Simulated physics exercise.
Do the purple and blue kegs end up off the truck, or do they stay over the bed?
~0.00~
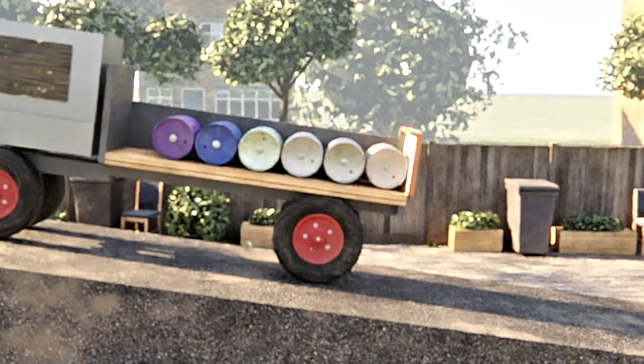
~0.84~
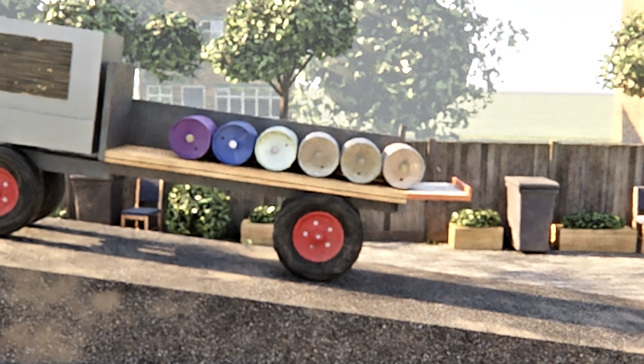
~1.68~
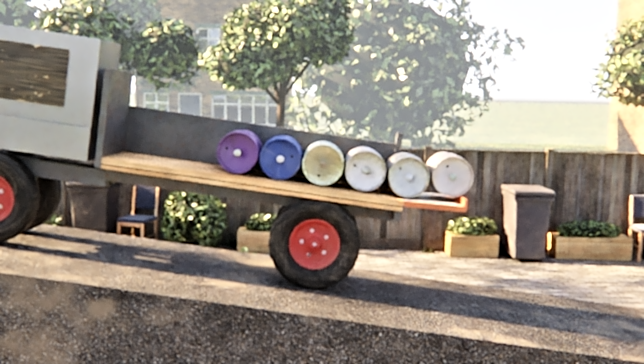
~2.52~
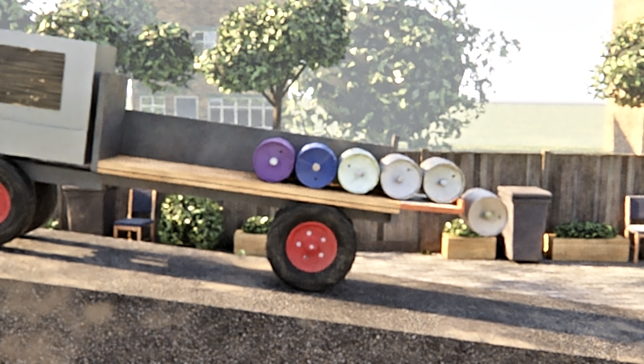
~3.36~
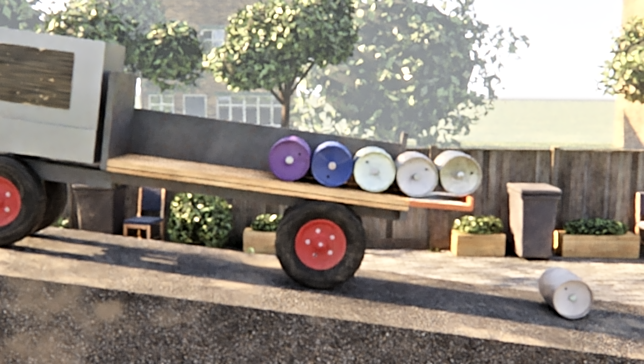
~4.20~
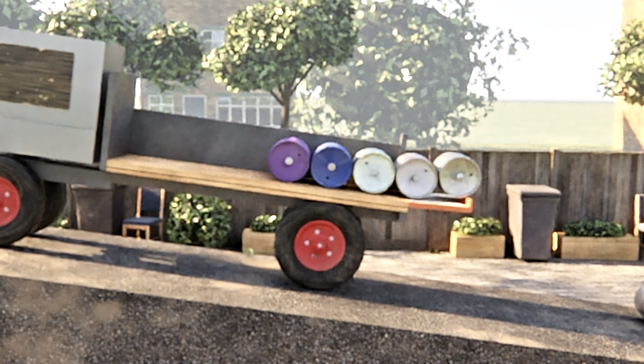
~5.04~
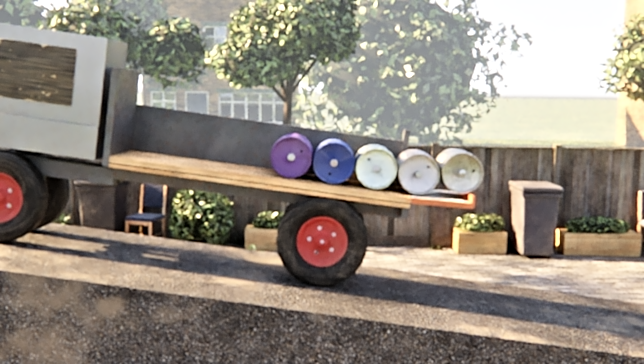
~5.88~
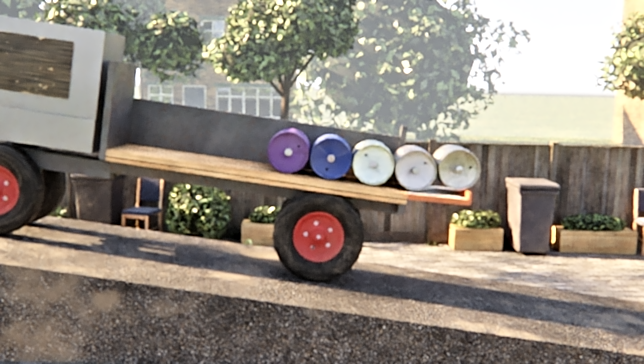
Both the purple keg and the blue keg stay over the bed of the truck.
